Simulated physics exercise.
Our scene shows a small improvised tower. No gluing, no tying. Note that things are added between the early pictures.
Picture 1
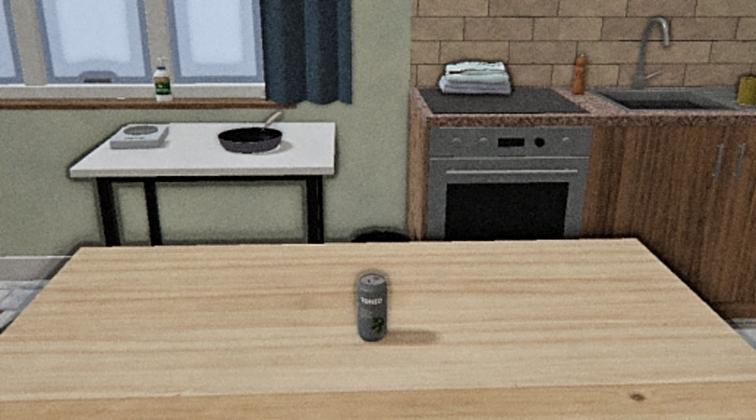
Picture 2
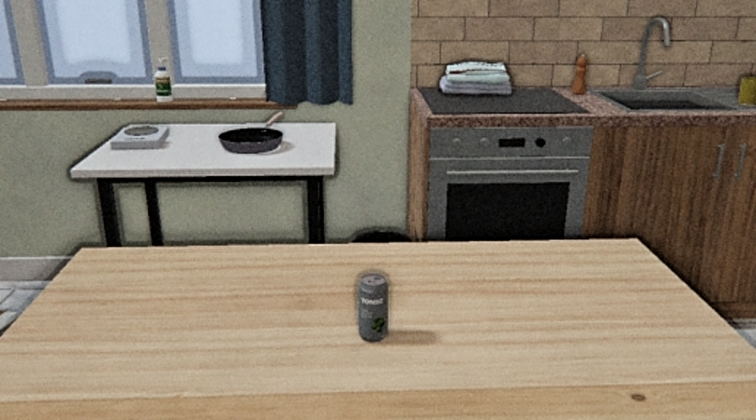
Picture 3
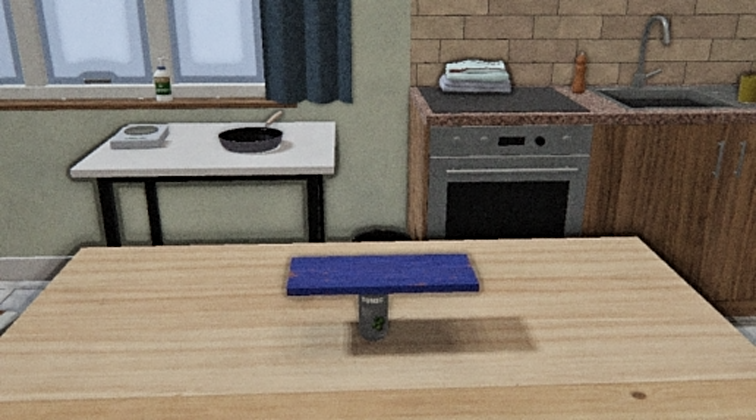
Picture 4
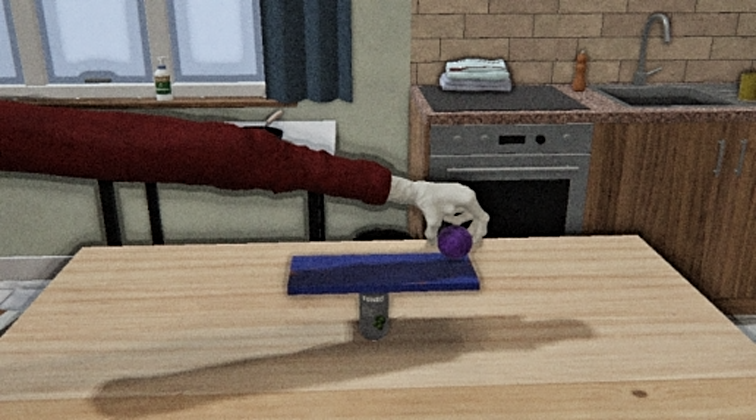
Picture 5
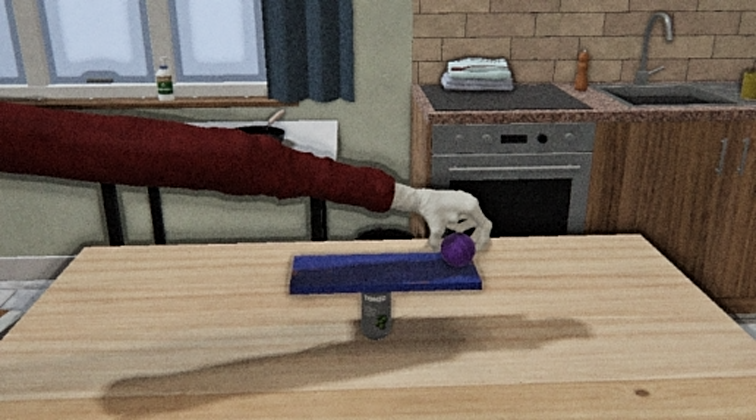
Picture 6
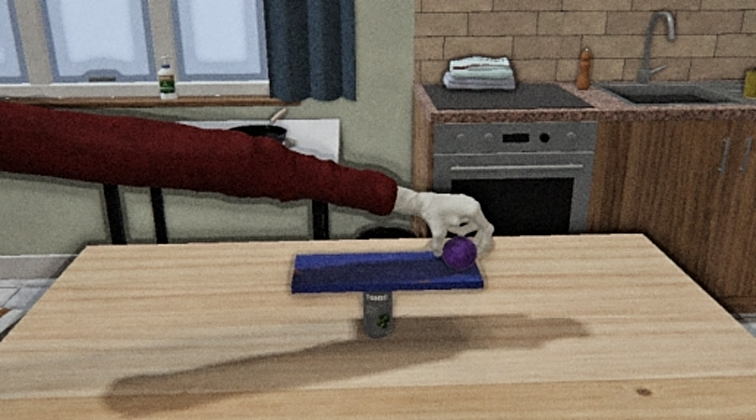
A hand lowers a purple onion onto the right end of a blue board atop a grey can.
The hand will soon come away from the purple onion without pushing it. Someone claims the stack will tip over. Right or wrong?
Right, it tips over.
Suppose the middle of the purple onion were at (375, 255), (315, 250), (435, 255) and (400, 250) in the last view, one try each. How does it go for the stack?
Stands firm, stands firm, topples, stands firm.
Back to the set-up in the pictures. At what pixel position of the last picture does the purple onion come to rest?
Roughly pixel (584, 320) in the last picture.
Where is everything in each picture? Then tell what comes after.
In the first picture, the last thing is not in view yet; grey can (372, 308).
In the second picture, the last thing is not in view yet; grey can (373, 309).
In the third picture, the last thing is not in view yet; grey can (373, 307).
The fourth picture shows still above its spot; purple onion (455, 242); grey can (374, 306).
The fifth picture shows still above its spot; purple onion (458, 249); grey can (376, 306).
The sixth picture shows set down, still held; purple onion (460, 253); grey can (378, 305).
Then, 0.40 s on from there, purple onion now fallen; blue board turned 45° from how it was put.
Then, 0.70 s on from there, blue board now fallen.
Then, 1.00 s on from there, things are still on the move.
In the end, fallen, purple onion and blue board; grey can unmoved. At the end, from the last picture's camera, purple onion near (584, 320). The stack loses its balance.
